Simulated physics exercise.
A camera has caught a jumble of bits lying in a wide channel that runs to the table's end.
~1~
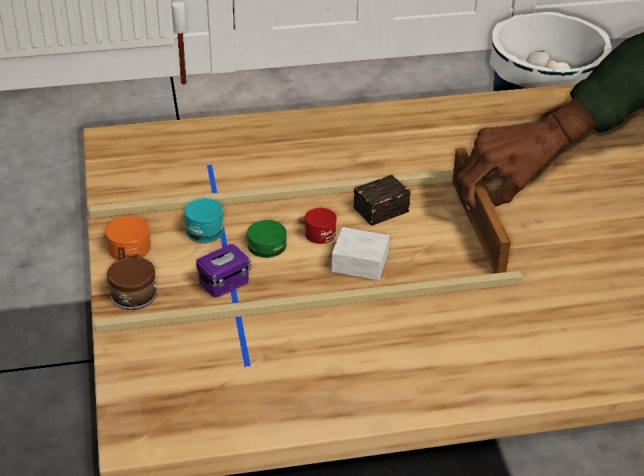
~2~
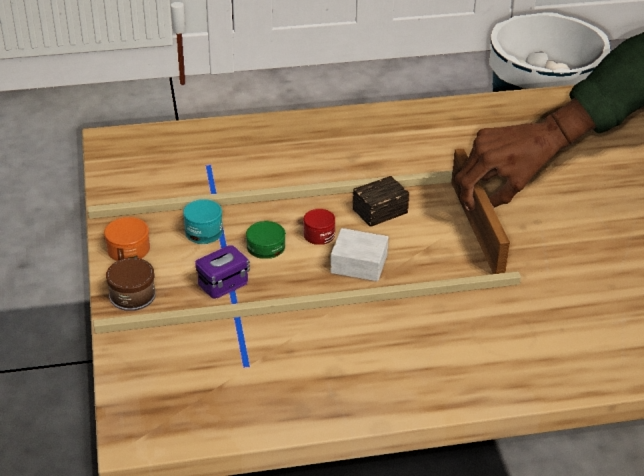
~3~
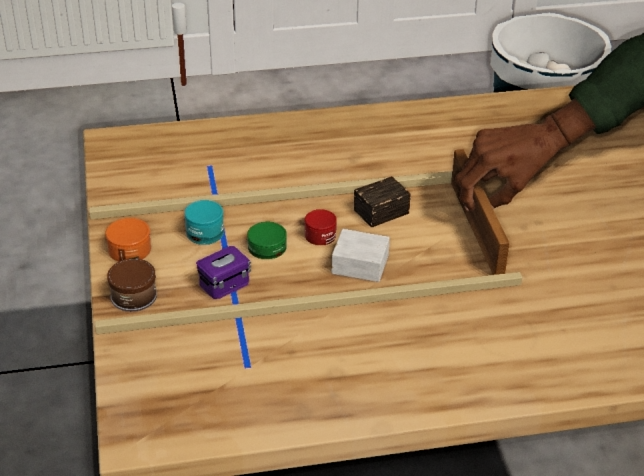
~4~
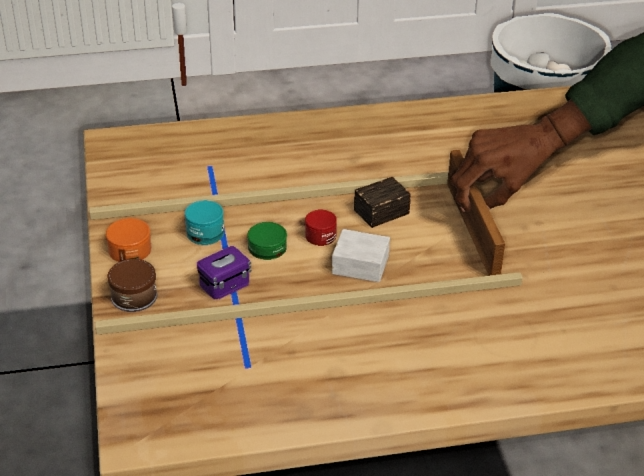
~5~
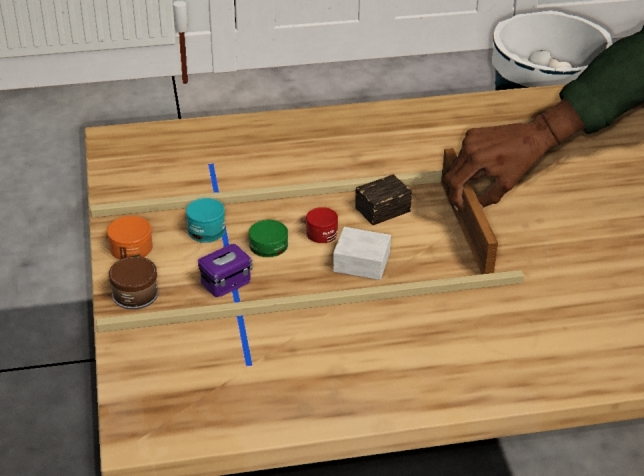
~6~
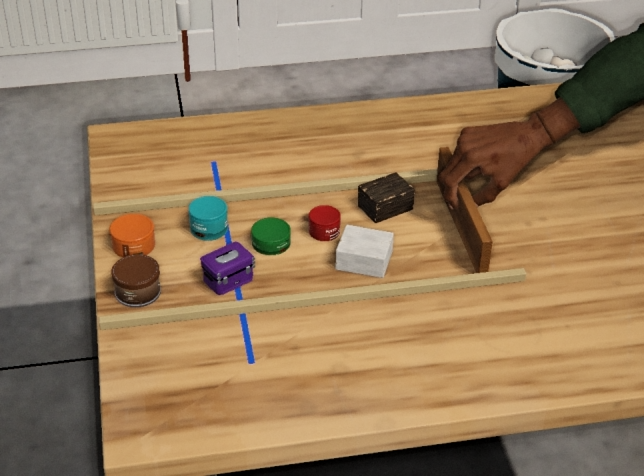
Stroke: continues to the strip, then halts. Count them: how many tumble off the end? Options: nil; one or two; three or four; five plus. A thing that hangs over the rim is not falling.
Nil.
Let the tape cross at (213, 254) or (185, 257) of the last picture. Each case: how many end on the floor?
Result, try by try: 0, 2.
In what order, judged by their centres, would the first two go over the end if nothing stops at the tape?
Earliest first - brown pot, orange tub.
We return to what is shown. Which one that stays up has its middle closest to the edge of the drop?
The one you want is the brown pot.
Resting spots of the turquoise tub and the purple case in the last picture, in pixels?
Turquoise tub at (160, 223), purple case at (163, 273).
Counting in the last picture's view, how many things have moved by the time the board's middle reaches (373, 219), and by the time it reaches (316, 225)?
Well, it's 2 at the first one and 4 at the second.
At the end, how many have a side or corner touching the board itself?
The figure is 3.
A little later, none off yet; brown pot at rest near (137, 281); orange tub at rest near (133, 237); turquoise tub at rest near (208, 219).
Next, none off yet; brown pot at rest near (137, 281); orange tub at rest near (133, 237); turquoise tub moving near (202, 219).
When it is over, the number that fall off is zero.
